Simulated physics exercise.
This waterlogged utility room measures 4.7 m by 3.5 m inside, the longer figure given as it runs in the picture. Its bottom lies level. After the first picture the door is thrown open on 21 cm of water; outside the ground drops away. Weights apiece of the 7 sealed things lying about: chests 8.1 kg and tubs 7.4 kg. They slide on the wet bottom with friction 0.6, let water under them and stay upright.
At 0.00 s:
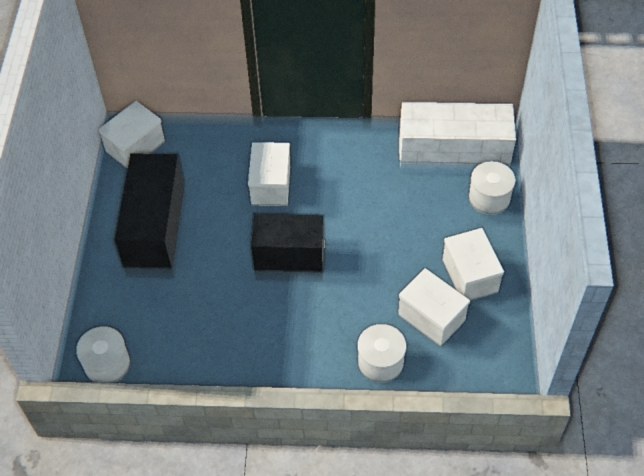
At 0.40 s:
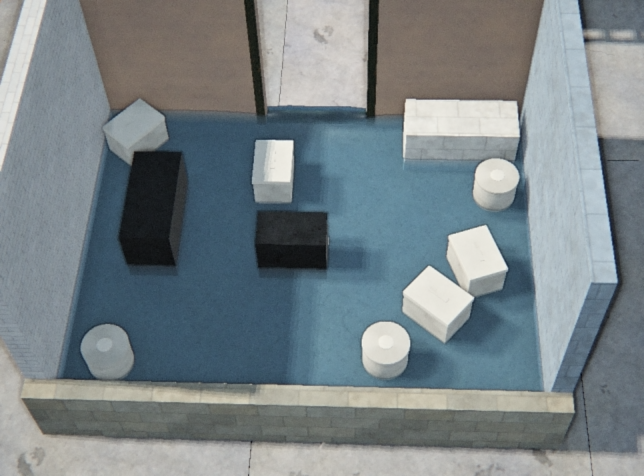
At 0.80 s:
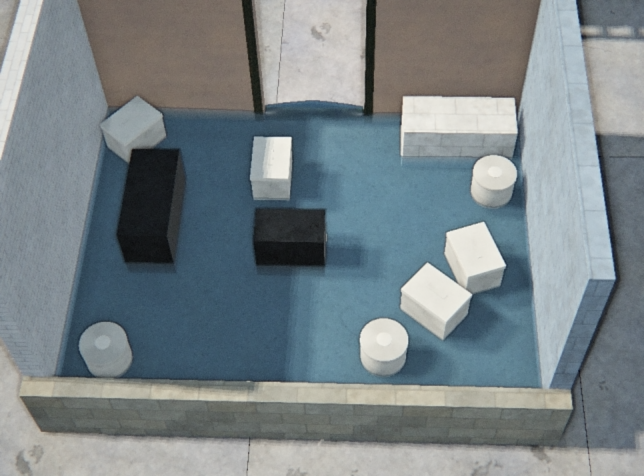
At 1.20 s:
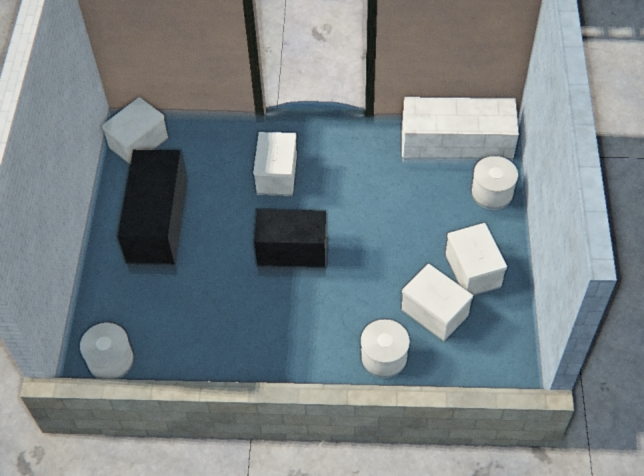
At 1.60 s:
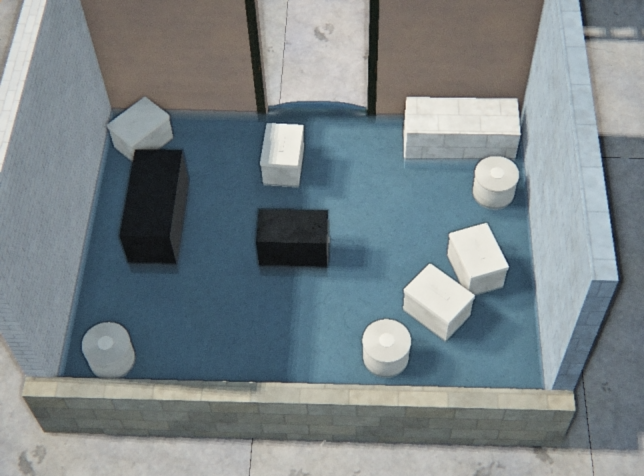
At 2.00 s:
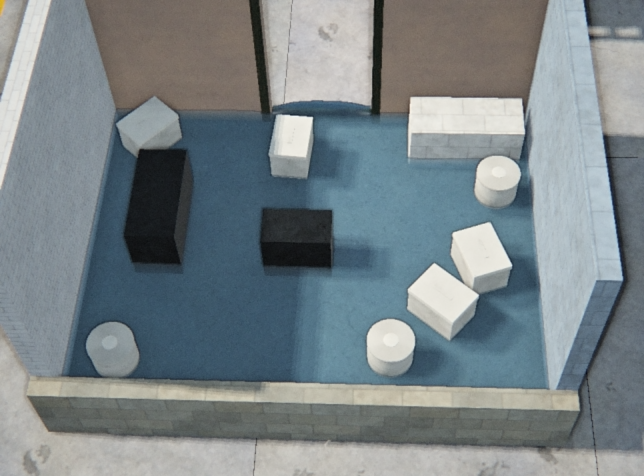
A flooded room held scattered pale blocks and two dark ones as the door in its back wall opened; then a white block near the middle drifted toward the doorway, and the back-left one shifted slightly right.
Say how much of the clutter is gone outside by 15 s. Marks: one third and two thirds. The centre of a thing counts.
Share: Less than a third.
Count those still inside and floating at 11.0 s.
At that moment 6.
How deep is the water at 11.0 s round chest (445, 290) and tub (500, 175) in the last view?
About 14 and 14 cm.
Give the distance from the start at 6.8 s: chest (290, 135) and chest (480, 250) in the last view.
In that order: Washed out, 50 cm.
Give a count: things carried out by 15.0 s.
That makes 2.
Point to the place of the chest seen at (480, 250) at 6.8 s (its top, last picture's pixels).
Around (465, 215).
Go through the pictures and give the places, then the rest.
In the first frame, a chest at (269, 163), afloat; a chest at (130, 124) floats; about 3200 L in view; 0 of 7 have shifted.
In the second frame, a chest at (273, 161) floats; a chest at (133, 122), afloat; 21 cm deep round most things; 0 of 7 have shifted.
In the third frame, a chest at (271, 157), afloat; a chest at (131, 119), afloat; 21 cm deep round most things; 0 of 7 have shifted.
In the fourth frame, a chest at (275, 153) floats, 11 cm from its start; a chest at (133, 120), afloat; 21 cm deep round most things; 1 of 7 have shifted.
In the fifth frame, a chest at (282, 144) floats, 24 cm from its start; a chest at (138, 120) floats, 4 cm from its start; 21 cm deep round most things; 1 of 7 have shifted.
In the sixth frame, a chest at (291, 135) floats, 36 cm from its start; a chest at (147, 119), afloat, 9 cm from its start; about 2980 L in view; 2 of 7 have shifted.
After 3.0 s 0 of 7 are out; 7 afloat.
After 6.8 s 1 of 7 are out; 6 afloat.
After 11.0 s 1 of 7 are out; 6 afloat.
After 15.0 s 2 of 7 are out; 5 afloat.
